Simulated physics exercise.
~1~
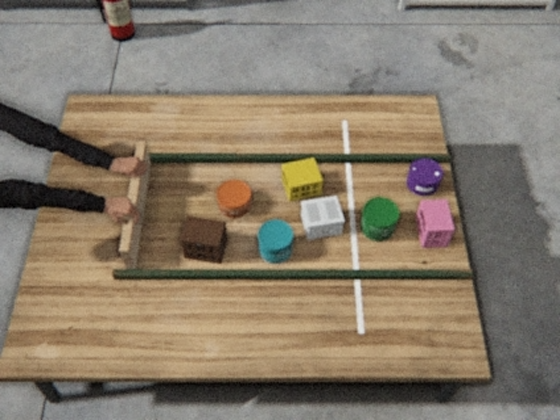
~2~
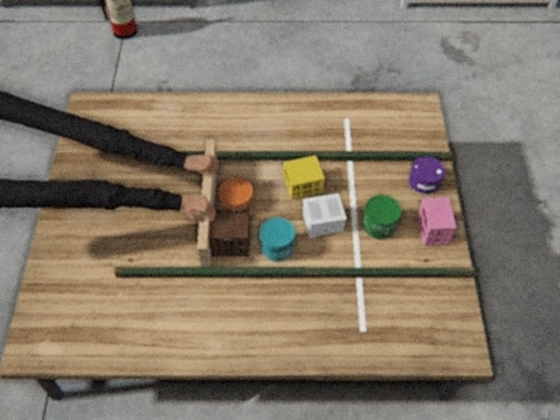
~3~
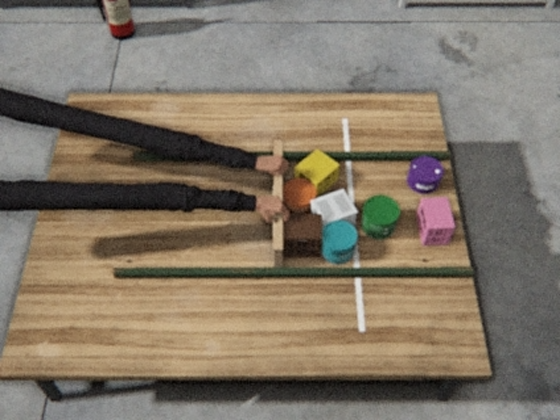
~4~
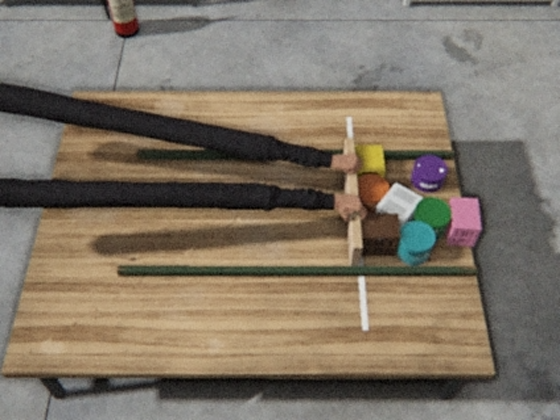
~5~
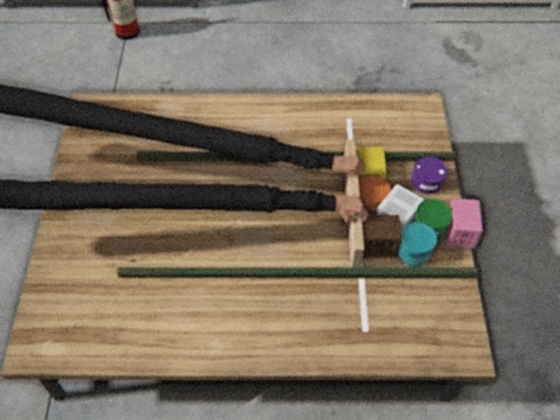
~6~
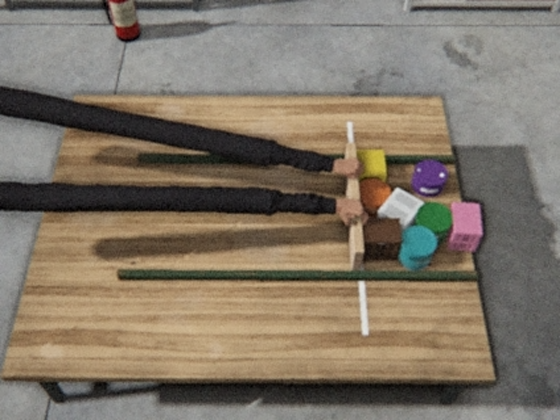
Two hands sliding an upright plank right across a wooden table, bunching colourful boxes and tubs near the edge, then holding still.
